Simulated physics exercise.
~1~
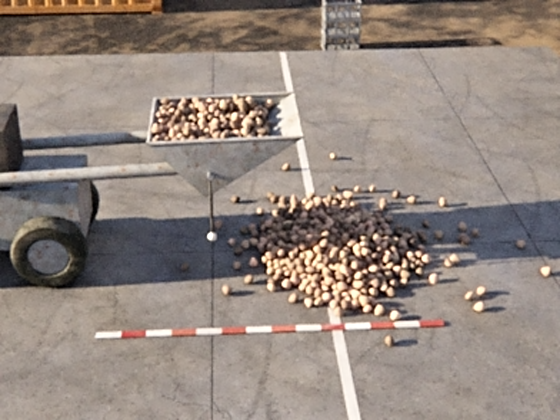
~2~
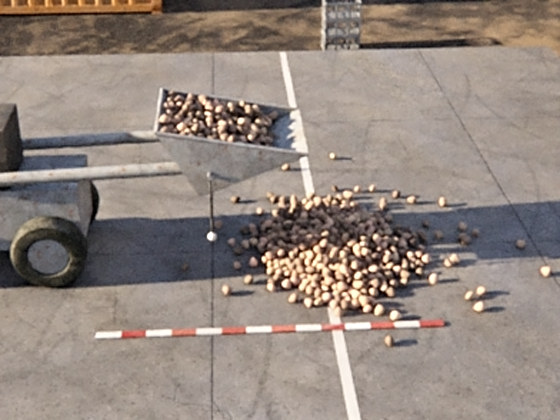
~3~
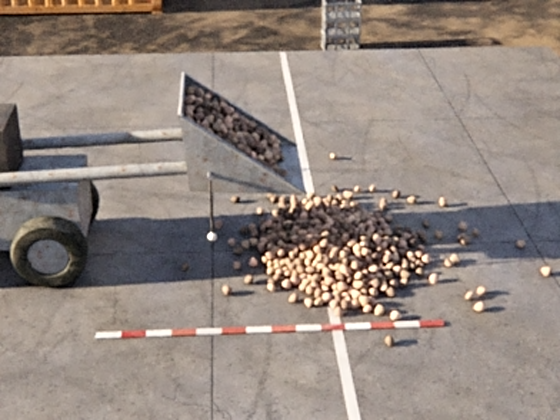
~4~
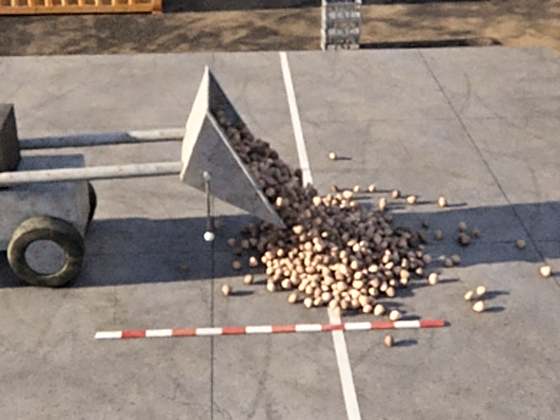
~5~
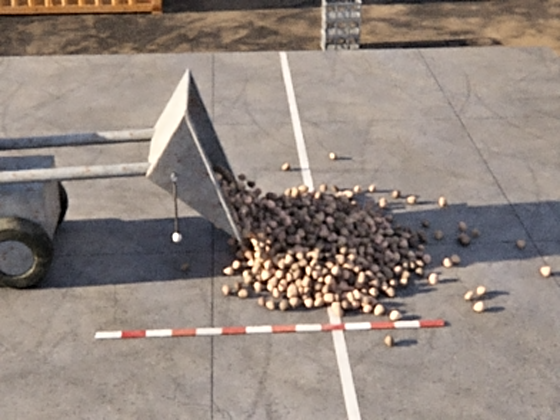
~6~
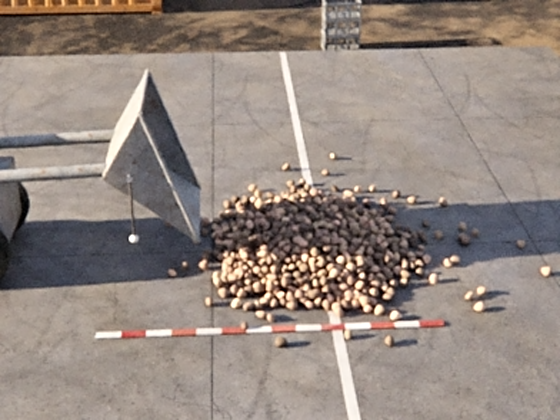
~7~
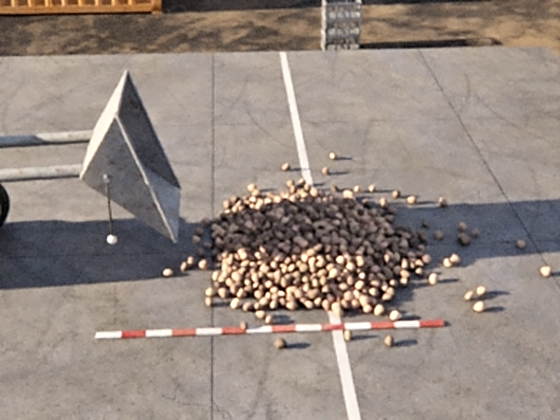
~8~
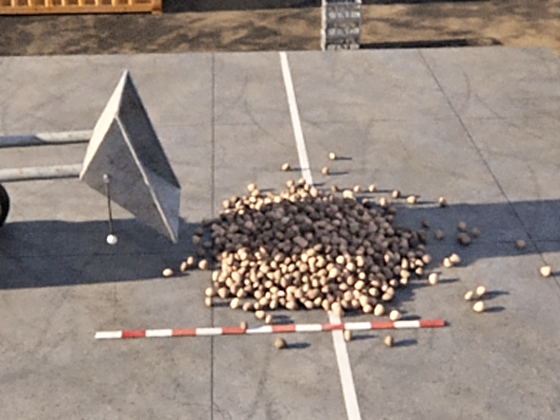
A metal bucket on a wheeled machine tipping round stones onto a pile across a white line, then backing left, empty, and stopping.
